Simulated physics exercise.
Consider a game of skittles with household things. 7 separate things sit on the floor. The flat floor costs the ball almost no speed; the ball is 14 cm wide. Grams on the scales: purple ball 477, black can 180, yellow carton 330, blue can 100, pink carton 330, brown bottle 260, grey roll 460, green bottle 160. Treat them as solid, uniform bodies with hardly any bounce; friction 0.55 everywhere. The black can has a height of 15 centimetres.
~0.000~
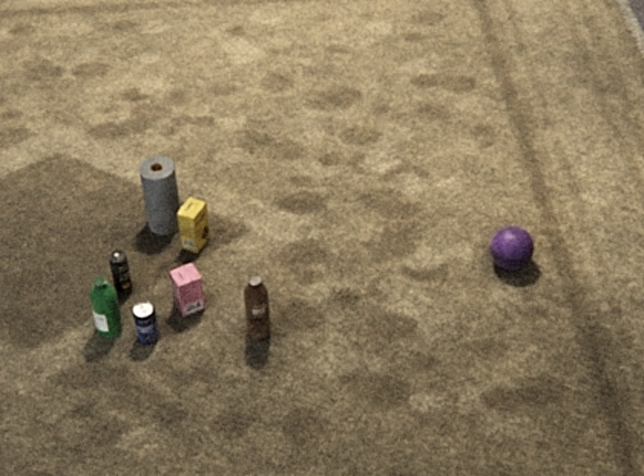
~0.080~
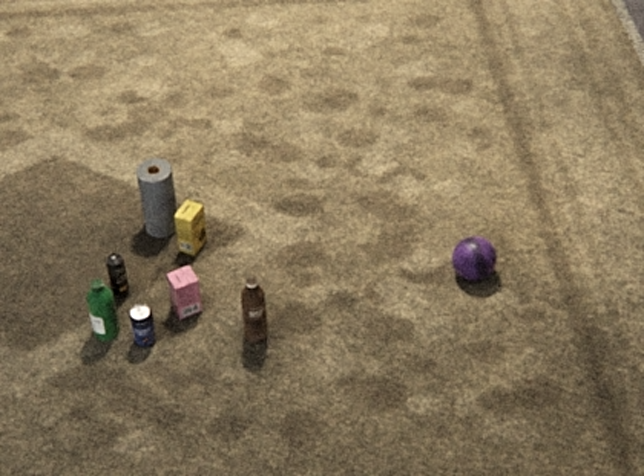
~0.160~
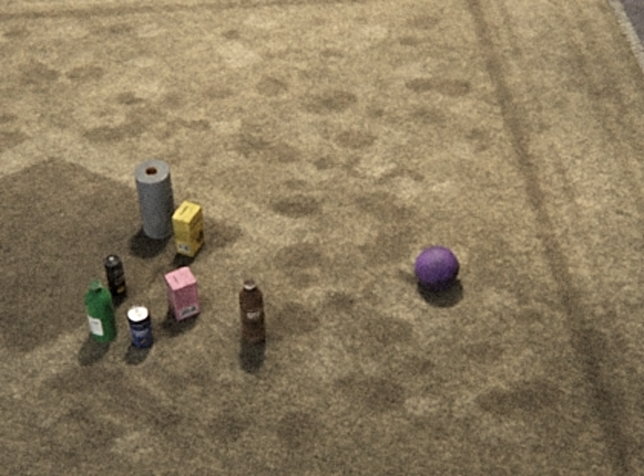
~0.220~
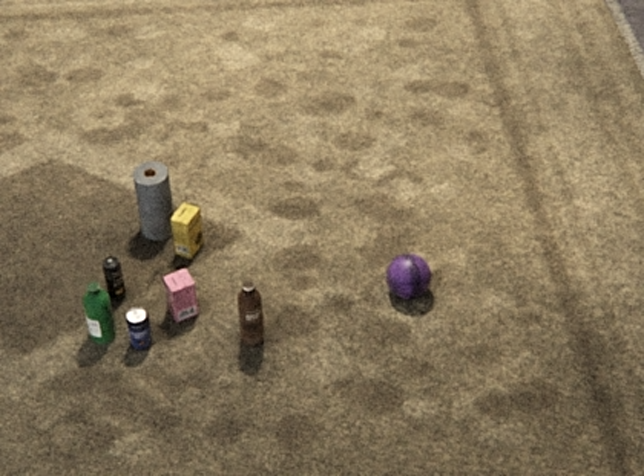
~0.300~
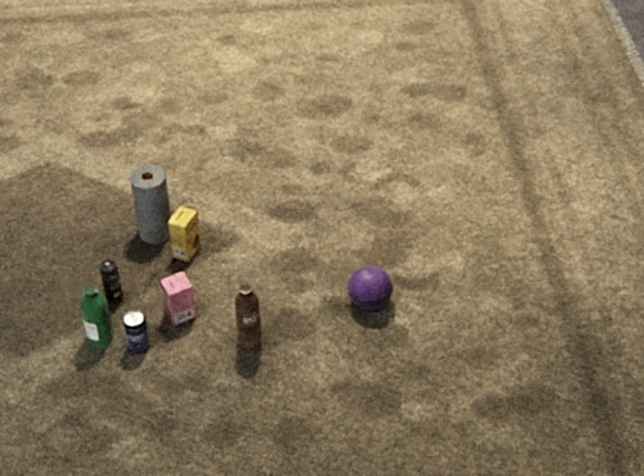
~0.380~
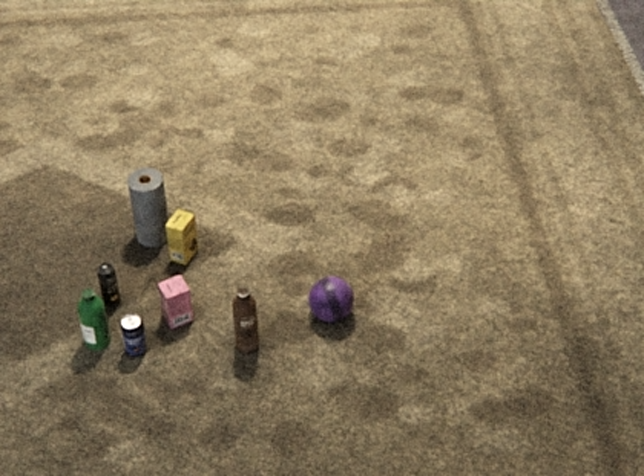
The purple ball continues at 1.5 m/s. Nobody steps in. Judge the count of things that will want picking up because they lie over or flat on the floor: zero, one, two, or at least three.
The fallen count comes to a single item.
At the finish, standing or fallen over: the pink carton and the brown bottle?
Final state - pink carton: Remains on its base; brown bottle: Goes over.
By 0.58 s, ball has run 79 cm; purple ball near (254, 314); brown bottle tilted 9°.
By 0.78 s, ball has run 91 cm; purple ball near (210, 313); brown bottle on its side.
By 1.58 s, ball has run 103 cm; purple ball near (176, 340); brown bottle on its side; pink carton 2 cm from its spot.
By 2.98 s, ball has run 122 cm; purple ball near (121, 391); brown bottle on its side; pink carton 2 cm from its spot.
When it is over (4.0 s), lying over on the floor, brown bottle; the other 6 within 8 cm of the start. End places, in pixels of the last picture, black can near (109, 285), yellow carton near (182, 237).
